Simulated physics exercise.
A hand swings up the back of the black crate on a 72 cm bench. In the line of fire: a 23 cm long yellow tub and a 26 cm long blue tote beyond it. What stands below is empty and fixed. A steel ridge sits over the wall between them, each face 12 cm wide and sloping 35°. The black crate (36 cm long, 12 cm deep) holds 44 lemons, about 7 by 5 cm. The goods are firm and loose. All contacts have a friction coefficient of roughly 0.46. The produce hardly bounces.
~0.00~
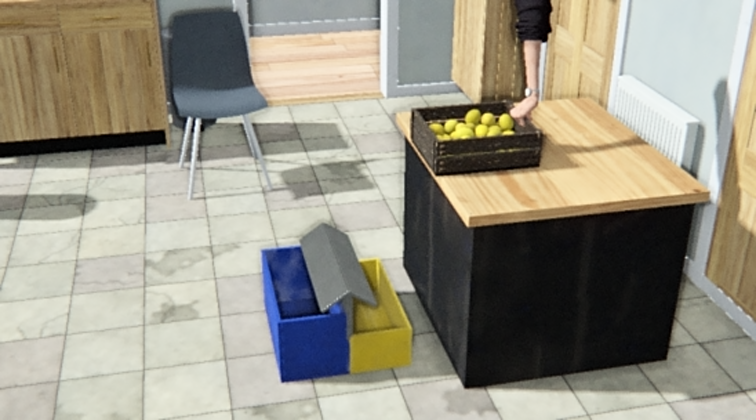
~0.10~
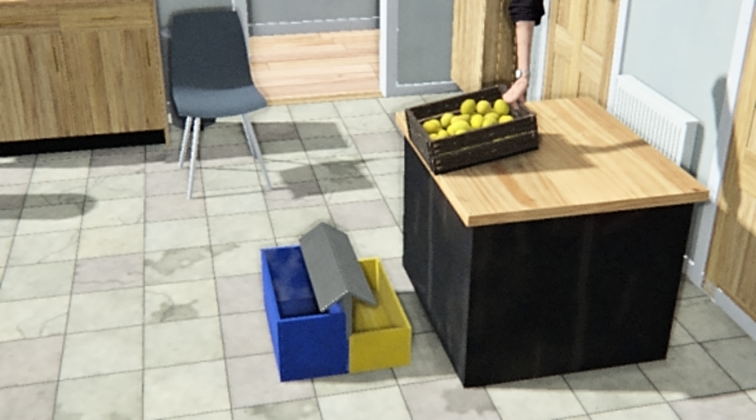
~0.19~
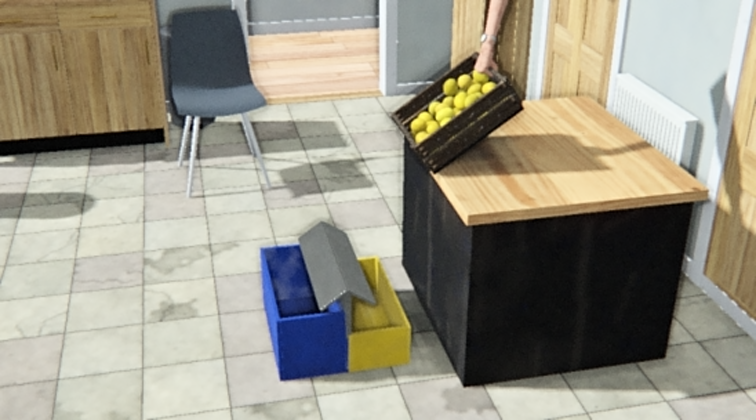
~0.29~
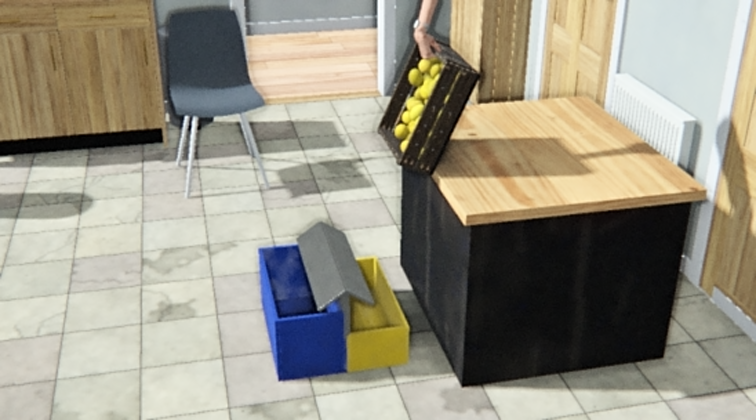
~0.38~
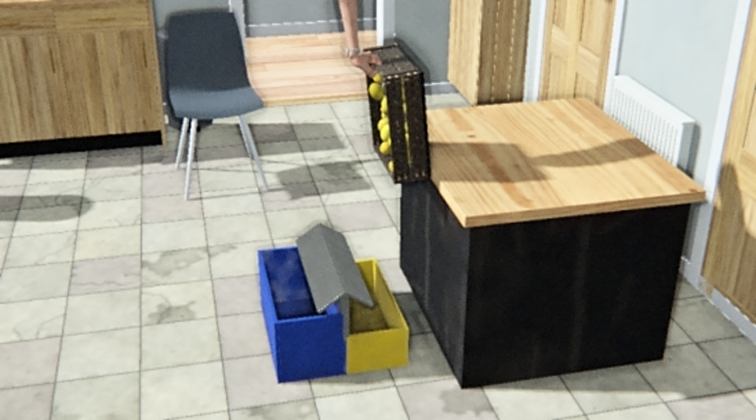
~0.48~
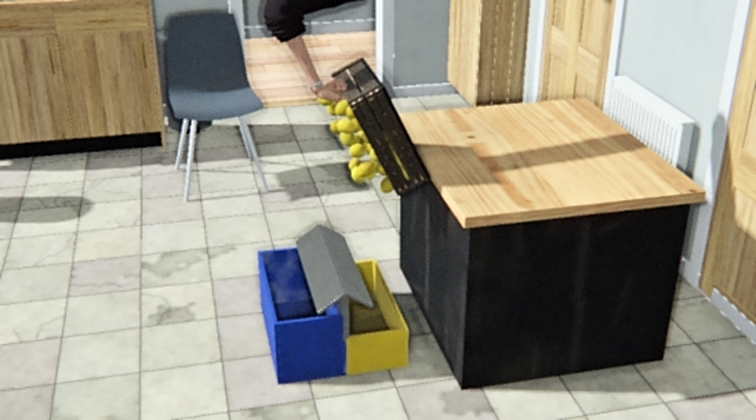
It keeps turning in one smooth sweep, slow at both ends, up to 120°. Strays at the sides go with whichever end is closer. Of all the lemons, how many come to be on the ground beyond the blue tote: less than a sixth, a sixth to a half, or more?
Ending on the ground beyond the blue tote: A sixth to a half of them.
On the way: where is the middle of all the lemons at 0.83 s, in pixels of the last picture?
Near (284, 297).
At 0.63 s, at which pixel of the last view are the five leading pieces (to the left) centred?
Near (264, 203).
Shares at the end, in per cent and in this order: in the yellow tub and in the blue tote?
Roughly 5 and 40 per cent.
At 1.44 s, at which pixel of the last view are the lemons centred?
Around (294, 335).
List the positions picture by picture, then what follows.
In the first picture (we follow the rim corner now nearest the camera), black crate at (440, 141); yellow tub at (353, 335); tilt 0°; nothing out yet.
The second picture shows black crate at (433, 140); tilt 10°.
The third picture shows black crate at (417, 145); tilt 35°.
The fourth picture shows black crate at (400, 160); tilt 66°.
The fifth picture shows black crate at (394, 180); tilt 96°.
The sixth picture shows black crate at (396, 193); yellow tub at (350, 337); tilt 116°; 12 out, the lowest lemon at (359, 175).
After 0.63 s, tilt 120°; 2 still in the black crate and 42 in the air.
After 0.83 s, tilt 120°; 13 in the blue tote, 11 on the ground beyond the blue tote and 20 in the air.
After 1.09 s, tilt 120°; 1 in the yellow tub, 17 in the blue tote, 5 on the ground short of the yellow tub, 15 on the ground beyond the blue tote and 6 in the air.
When it is over (at 1.44 s), 2 in the yellow tub, 17 in the blue tote, 10 on the ground short of the yellow tub and 15 on the ground beyond the blue tote. Asked share, 15 of 44, 34 per cent.
